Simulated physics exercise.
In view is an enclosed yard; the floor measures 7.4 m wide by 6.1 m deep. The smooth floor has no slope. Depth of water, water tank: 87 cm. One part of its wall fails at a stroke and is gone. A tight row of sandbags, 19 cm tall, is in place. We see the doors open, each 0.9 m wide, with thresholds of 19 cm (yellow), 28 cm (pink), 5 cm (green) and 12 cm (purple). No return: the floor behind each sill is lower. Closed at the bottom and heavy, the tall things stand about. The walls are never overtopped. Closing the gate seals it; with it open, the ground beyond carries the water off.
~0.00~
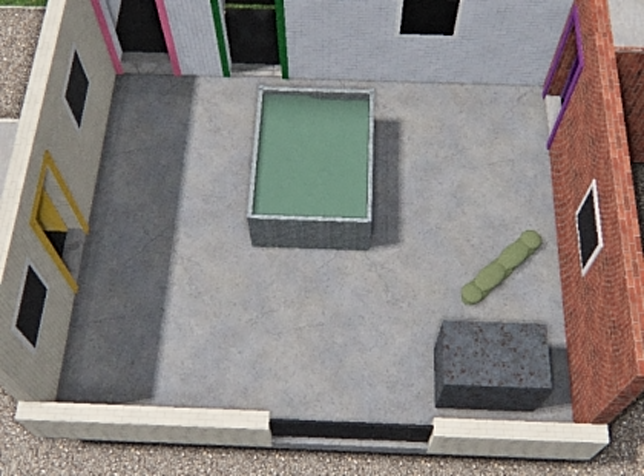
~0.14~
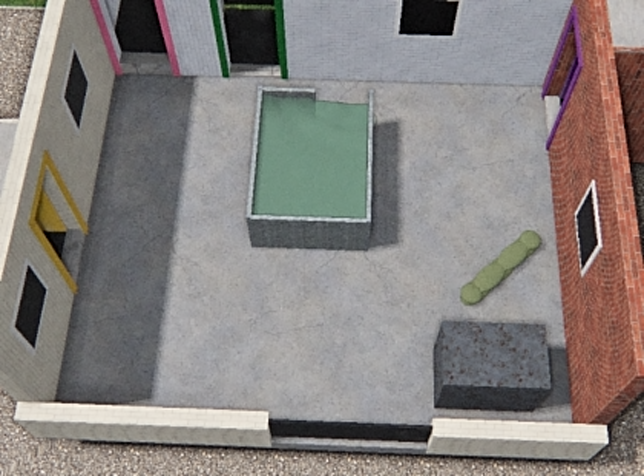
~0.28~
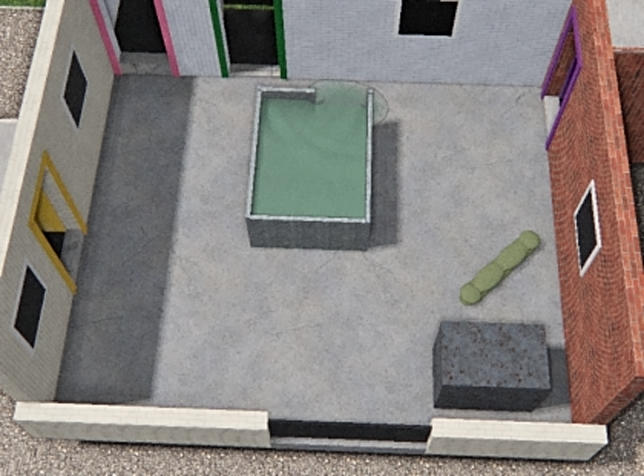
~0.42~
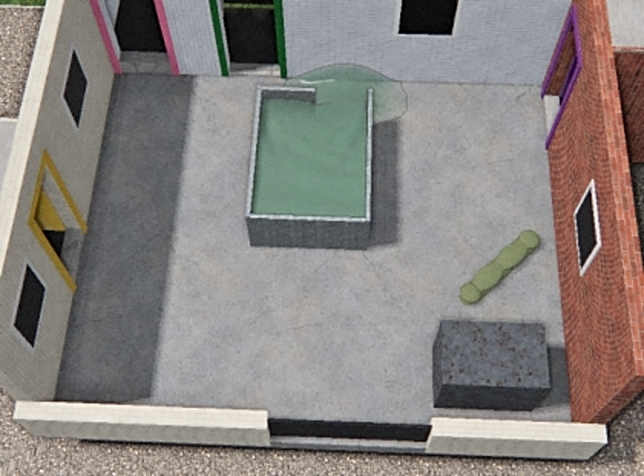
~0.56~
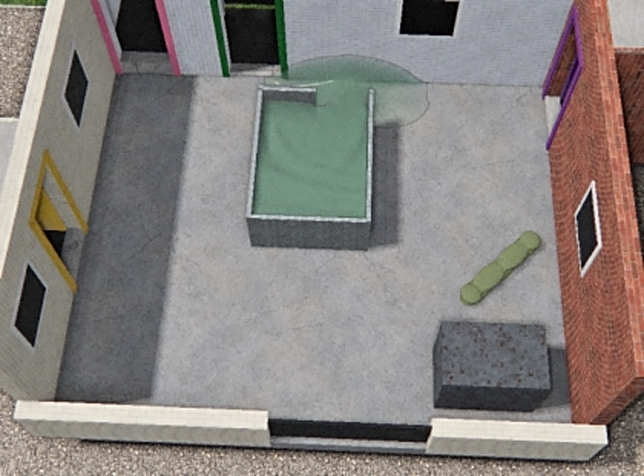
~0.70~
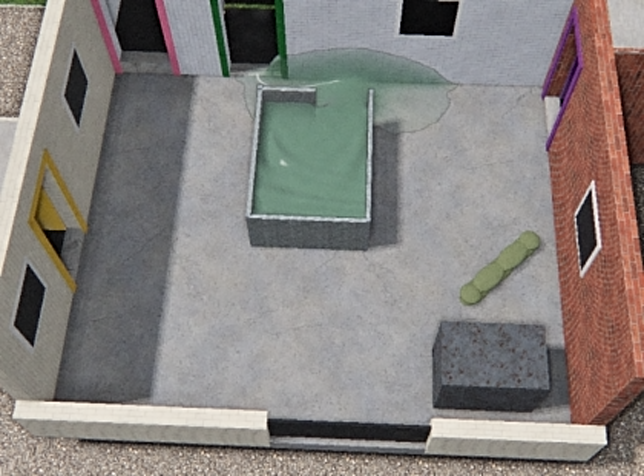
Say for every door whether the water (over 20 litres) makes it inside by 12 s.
At the end, the yellow door lets in less than the limit. The pink door lets in less than the limit. The green door lets in more than the limit. The purple door lets in more than the limit.
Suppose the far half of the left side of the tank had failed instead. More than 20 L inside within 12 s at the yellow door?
Against the limit, yellow does not exceed it.
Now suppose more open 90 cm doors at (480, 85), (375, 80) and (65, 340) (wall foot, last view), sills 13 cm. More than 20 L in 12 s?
Less, more, less.
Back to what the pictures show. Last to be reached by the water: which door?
Door: Yellow.
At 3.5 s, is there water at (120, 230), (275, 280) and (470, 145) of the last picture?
Soaked, untouched, soaked.
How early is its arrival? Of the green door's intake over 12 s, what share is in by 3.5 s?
By that time, around 75 per cent.
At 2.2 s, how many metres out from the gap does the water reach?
I'd say close to 4.2 m.
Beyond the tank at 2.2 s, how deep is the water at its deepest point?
It gets to some 50 cm.
After 1.4 s water covers 20 % of the floor and is deepest (65 cm) near (343, 86); yellow door not reached, pink door 2 cm at the sill, 0 L in, green door 12 cm at the sill, 12 L in, purple door 3 cm at the sill, 0 L in.
After 2.2 s water covers 35 % of the floor and is deepest (50 cm) near (343, 86); yellow door not reached, pink door 6 cm at the sill, 0 L in, green door 11 cm at the sill, 27 L in, purple door 26 cm at the sill, 103 L in.
After 3.5 s water covers 50 % of the floor and is deepest (38 cm) near (343, 86); yellow door 7 cm at the sill, 0 L in, pink door 15 cm at the sill, 0 L in, green door 9 cm at the sill, 42 L in, purple door 25 cm at the sill, 249 L in.
After 7.0 s water covers 90 % of the floor and is deepest (20 cm) near (343, 86); yellow door 5 cm at the sill, 0 L in, pink door 11 cm at the sill, 0 L in, green door 5 cm at the sill, 54 L in, purple door 13 cm at the sill, 356 L in.
After 12.0 s water covers 95 % of the floor and is deepest (12 cm) near (132, 227); yellow door 10 cm at the sill, 0 L in, pink door 6 cm at the sill, 0 L in, green door 3 cm at the sill, 55 L in, purple door 9 cm at the sill, 359 L in.
